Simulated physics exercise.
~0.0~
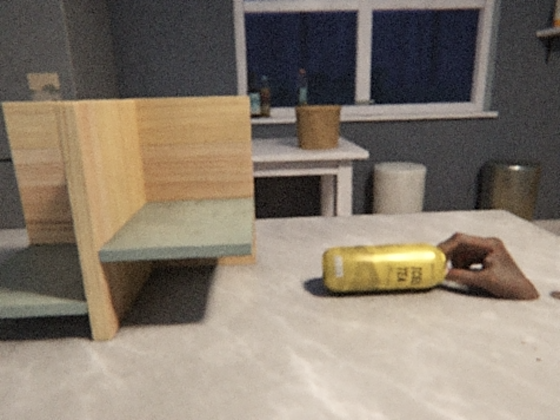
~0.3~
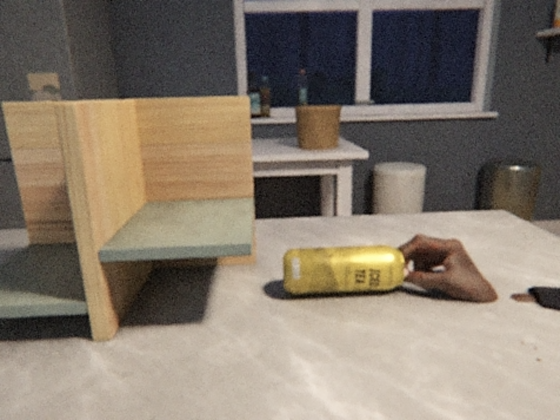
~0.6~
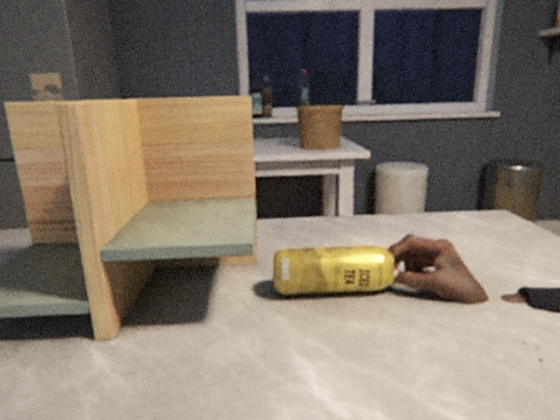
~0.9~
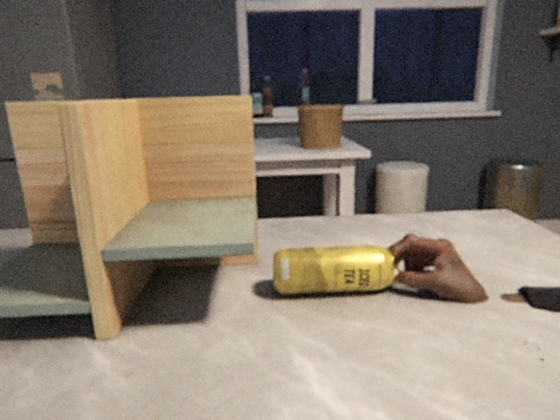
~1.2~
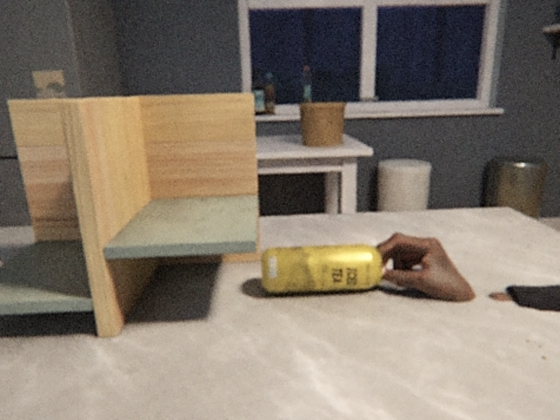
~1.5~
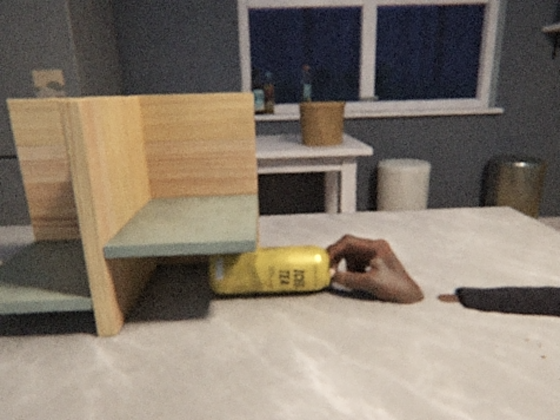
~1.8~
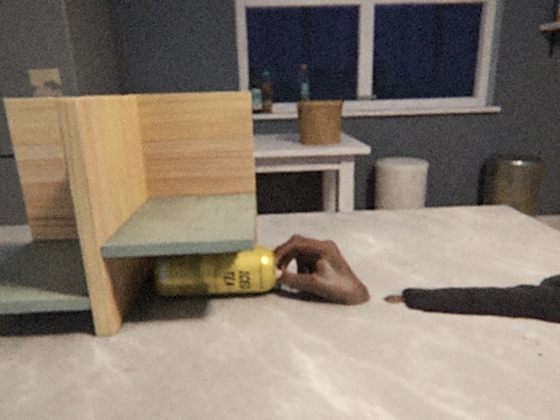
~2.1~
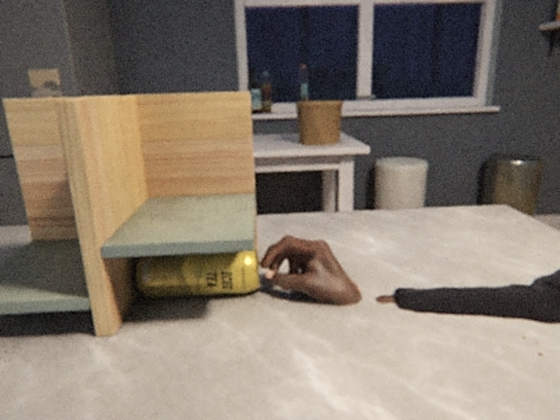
A hand grips the right end of a yellow can labelled as iced tea, lying on its side on a pale marbled tabletop, seen from just above table level with a slight sway. At left stands a light wooden unit with grey-green shelves, while a dark window, a white side table with a brown pot, and two bins fill the background. The hand slides the can left, pauses briefly, then eases it to the opening beneath the raised shelf. A dark-sleeved forearm comes into view as the can passes under, ending mostly beneath the ledge, fingers still at its right end.
